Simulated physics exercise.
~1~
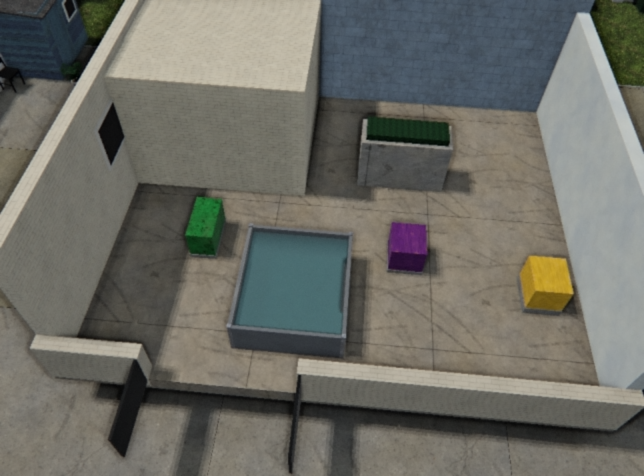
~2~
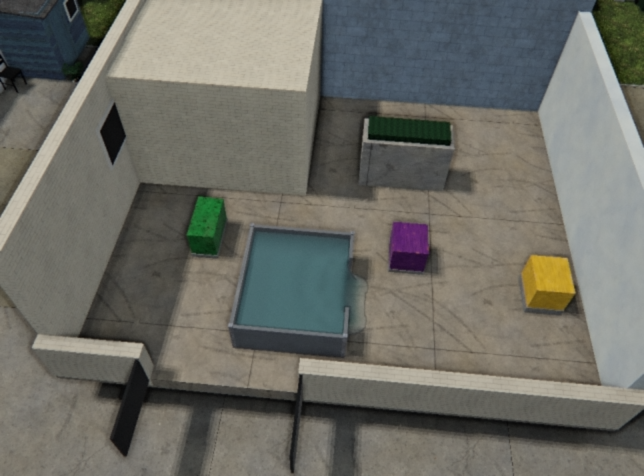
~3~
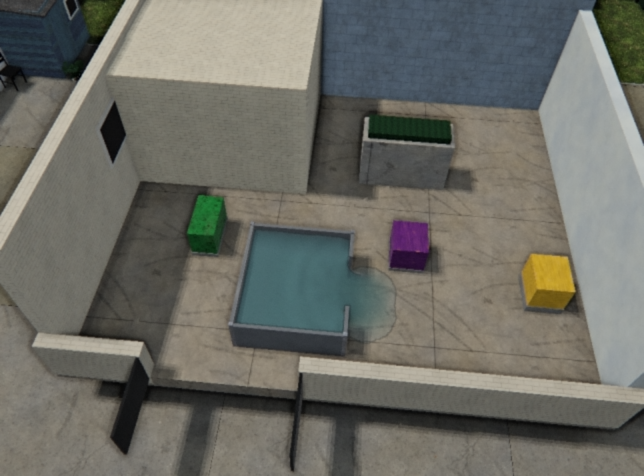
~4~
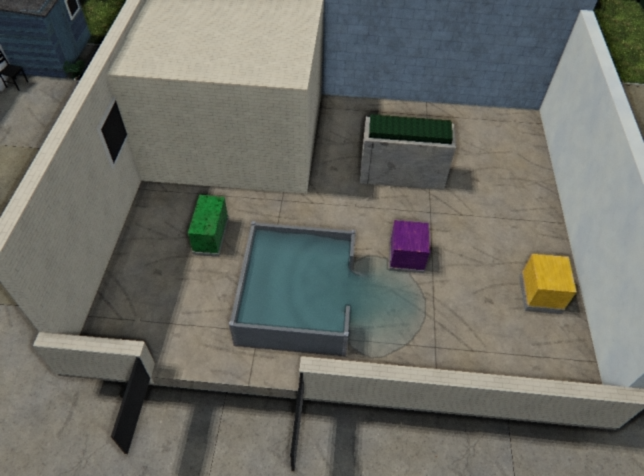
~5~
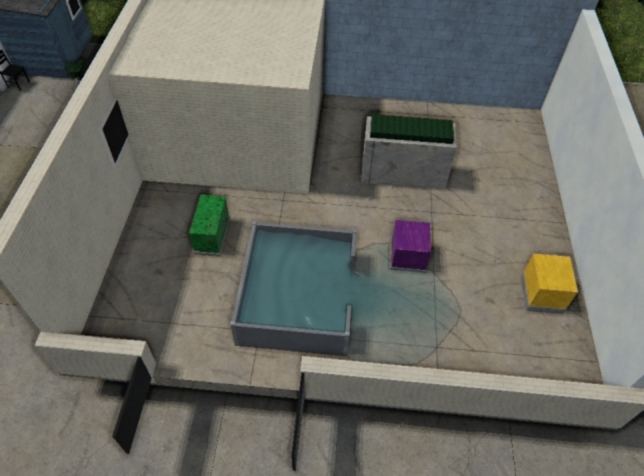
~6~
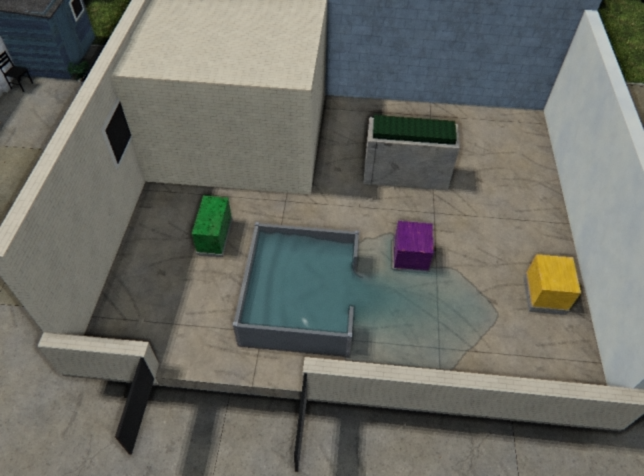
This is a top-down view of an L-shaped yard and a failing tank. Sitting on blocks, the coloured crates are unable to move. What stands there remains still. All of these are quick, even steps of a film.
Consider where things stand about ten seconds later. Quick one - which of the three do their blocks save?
The green crate sits high enough. The yellow crate sits too low. The purple crate sits too low.
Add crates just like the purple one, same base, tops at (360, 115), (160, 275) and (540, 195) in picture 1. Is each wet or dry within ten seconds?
Result, in sequence: Is missed, is missed, is inundated.
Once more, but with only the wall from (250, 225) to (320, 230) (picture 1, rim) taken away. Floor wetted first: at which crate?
Answer: The green-painted one.
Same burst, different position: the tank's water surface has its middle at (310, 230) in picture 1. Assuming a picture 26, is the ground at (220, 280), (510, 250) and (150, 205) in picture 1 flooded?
The first spot is not reached, the second inundated, and the third not reached.
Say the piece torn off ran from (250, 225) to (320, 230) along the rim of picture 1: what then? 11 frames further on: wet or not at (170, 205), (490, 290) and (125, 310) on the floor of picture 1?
Obs. 1: Sodden; obs. 2: Moisture-free; obs. 3: Moisture-free.
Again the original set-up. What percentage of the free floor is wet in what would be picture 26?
It comes to 35 per cent.
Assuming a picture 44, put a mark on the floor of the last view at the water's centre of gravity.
I would point to (438, 267).
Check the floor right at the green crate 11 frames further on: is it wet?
Looking at green, I'd say the flood is elsewhere.
A moment on, water covers 20 % of the floor; the green crate not reached, the yellow crate water round its plinth, the purple crate water round its plinth.
Next, water covers 30 % of the floor; the green crate not reached, the yellow crate water round its plinth, the purple crate water round its plinth.
Then, water covers 35 % of the floor; the green crate not reached, the yellow crate water round its plinth, the purple crate water round its plinth.
Later, water covers 55 % of the floor; the green crate not reached, the yellow crate water round its plinth, the purple crate water round its plinth.
In the end, water covers 80 % of the floor; the green crate stayed above the water, the yellow crate was topped, the purple crate was topped.
